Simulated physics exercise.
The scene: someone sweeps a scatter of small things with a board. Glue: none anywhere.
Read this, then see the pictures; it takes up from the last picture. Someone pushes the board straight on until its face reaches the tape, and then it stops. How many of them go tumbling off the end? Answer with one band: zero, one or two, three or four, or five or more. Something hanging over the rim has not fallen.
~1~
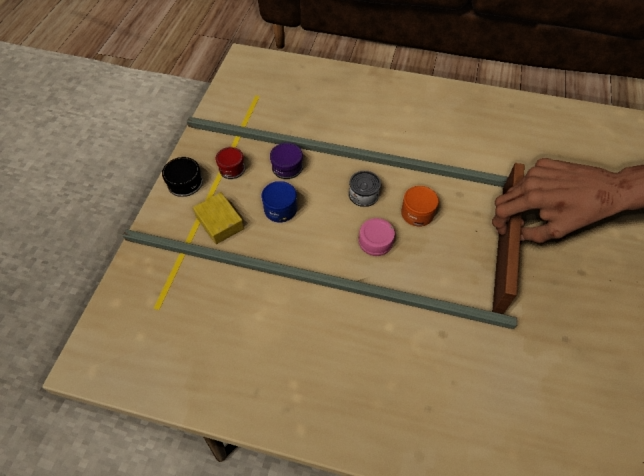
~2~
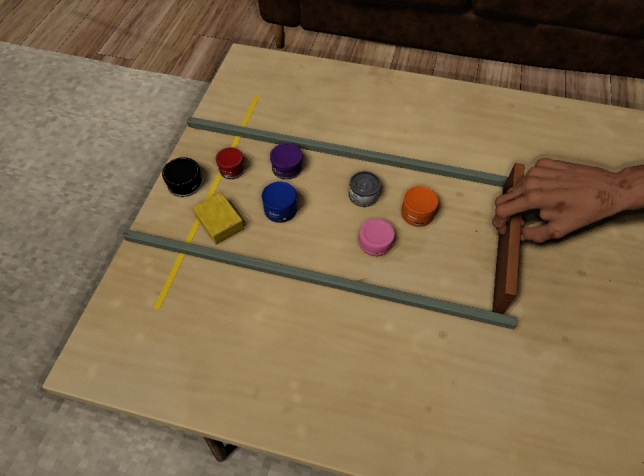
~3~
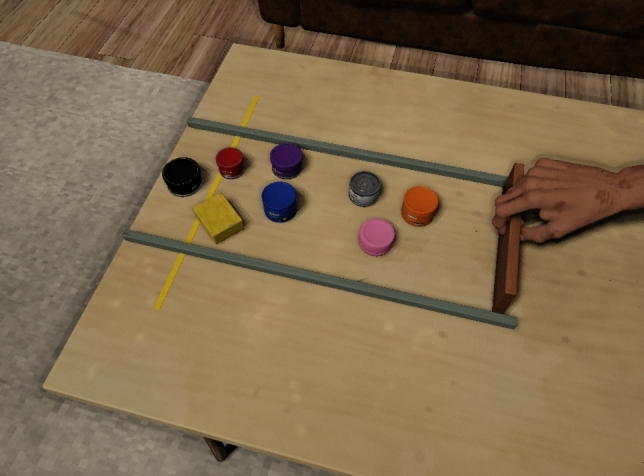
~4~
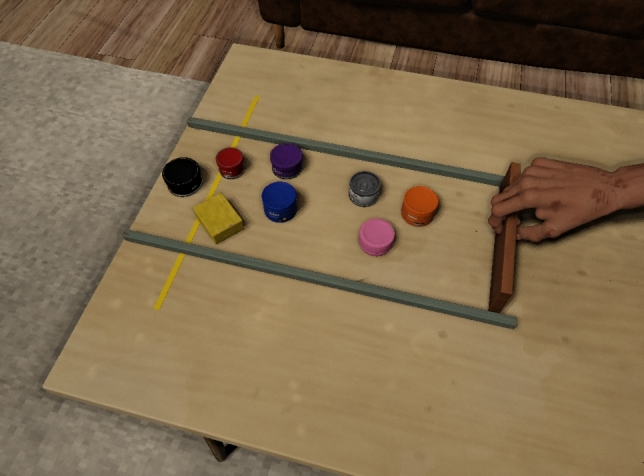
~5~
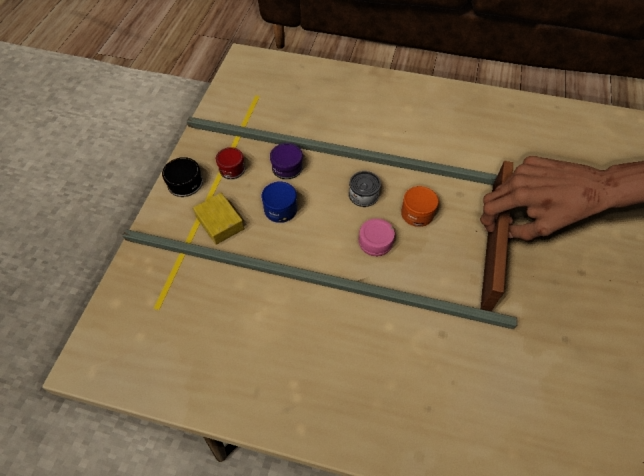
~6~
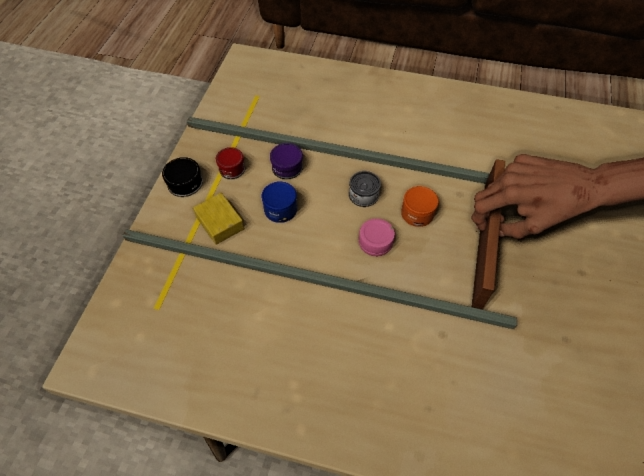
One or two.
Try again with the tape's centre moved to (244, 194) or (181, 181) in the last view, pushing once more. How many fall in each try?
0 and 4.
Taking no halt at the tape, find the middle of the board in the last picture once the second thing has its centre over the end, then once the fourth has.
Pixels, in order: Around (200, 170), around (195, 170).
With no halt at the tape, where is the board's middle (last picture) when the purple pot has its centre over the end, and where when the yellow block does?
The middle sits near (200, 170) for the first and near (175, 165) for the other.
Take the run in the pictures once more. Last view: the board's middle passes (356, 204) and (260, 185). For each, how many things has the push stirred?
That makes 3 at the first spot and 7 at the second.
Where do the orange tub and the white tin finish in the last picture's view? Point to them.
Positions - first (204, 164), then (217, 144).
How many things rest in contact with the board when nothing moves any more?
4.
A little later, none off yet; black pot at rest near (183, 177); red pot at rest near (231, 163); yellow block at rest near (219, 218).
When it is over, the number that fall off is one or two; down, black pot.
